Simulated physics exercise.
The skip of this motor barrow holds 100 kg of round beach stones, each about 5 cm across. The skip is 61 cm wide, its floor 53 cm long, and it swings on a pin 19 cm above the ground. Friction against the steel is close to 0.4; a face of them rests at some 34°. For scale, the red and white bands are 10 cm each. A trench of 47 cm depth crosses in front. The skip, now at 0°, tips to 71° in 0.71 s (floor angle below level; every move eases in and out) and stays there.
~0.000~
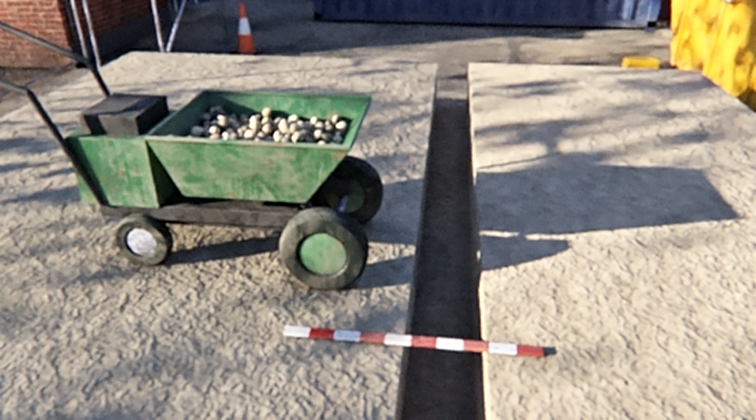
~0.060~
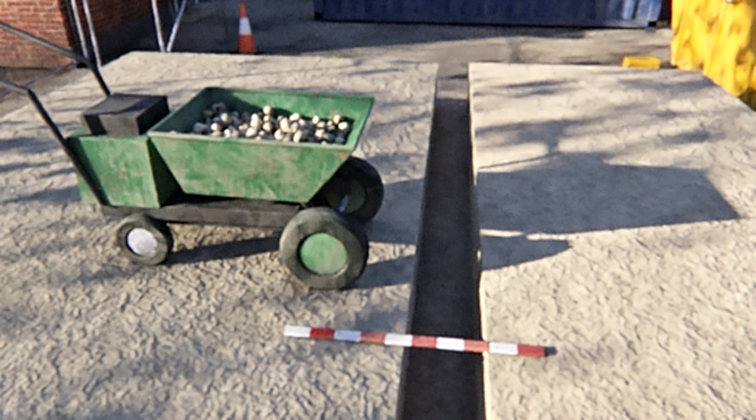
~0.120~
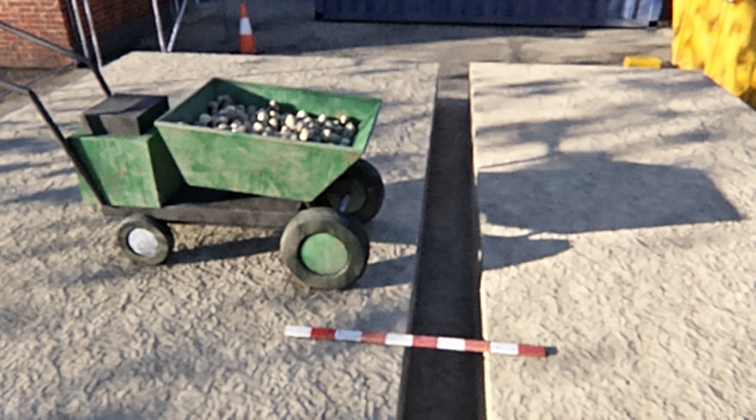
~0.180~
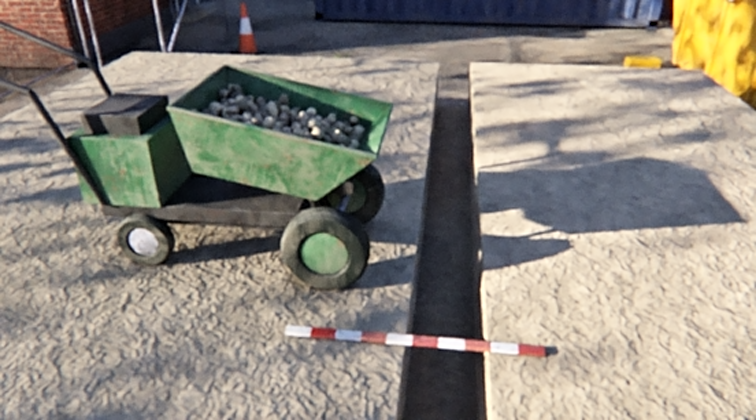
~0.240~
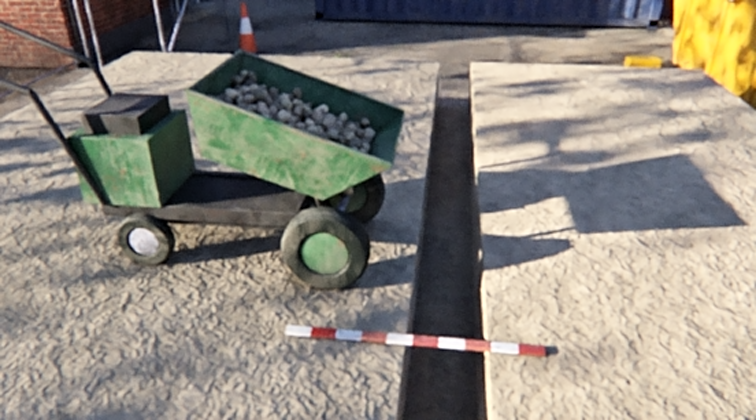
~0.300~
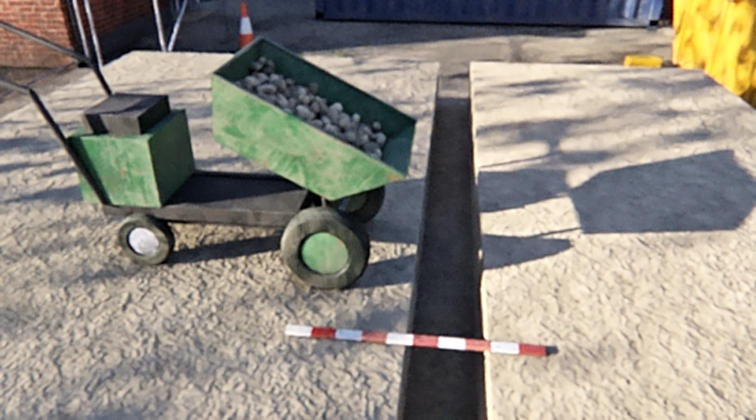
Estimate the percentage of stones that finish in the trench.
Roughly 34 per cent ends in the trench.
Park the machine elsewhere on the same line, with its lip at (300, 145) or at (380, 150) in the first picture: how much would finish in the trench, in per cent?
About 80 and 10 per cent.
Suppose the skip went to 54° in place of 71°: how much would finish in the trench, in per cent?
It would be near 30 per cent.
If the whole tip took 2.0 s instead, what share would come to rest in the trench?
In that case some 55 per cent.
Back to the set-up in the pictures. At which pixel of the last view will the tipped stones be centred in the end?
Around (521, 262).
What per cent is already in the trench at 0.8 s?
Some 15 per cent.
After 0.5 s the floor is at 60°; 100 % in the skip; the foremost stones are at (426, 195).
After 0.8 s the floor is at 71°; 73 % in the skip, 13 % in the trench, 15 % past the trench; the foremost stones are at (523, 275).
After 1.2 s the floor is at 71°; 16 % in the skip, 20 % in the trench, 64 % past the trench; the foremost stones are at (682, 276).
After 3.1 s the floor is at 71°; 0 % in the skip, 34 % in the trench, 66 % past the trench; the foremost stones are past the picture's edge.
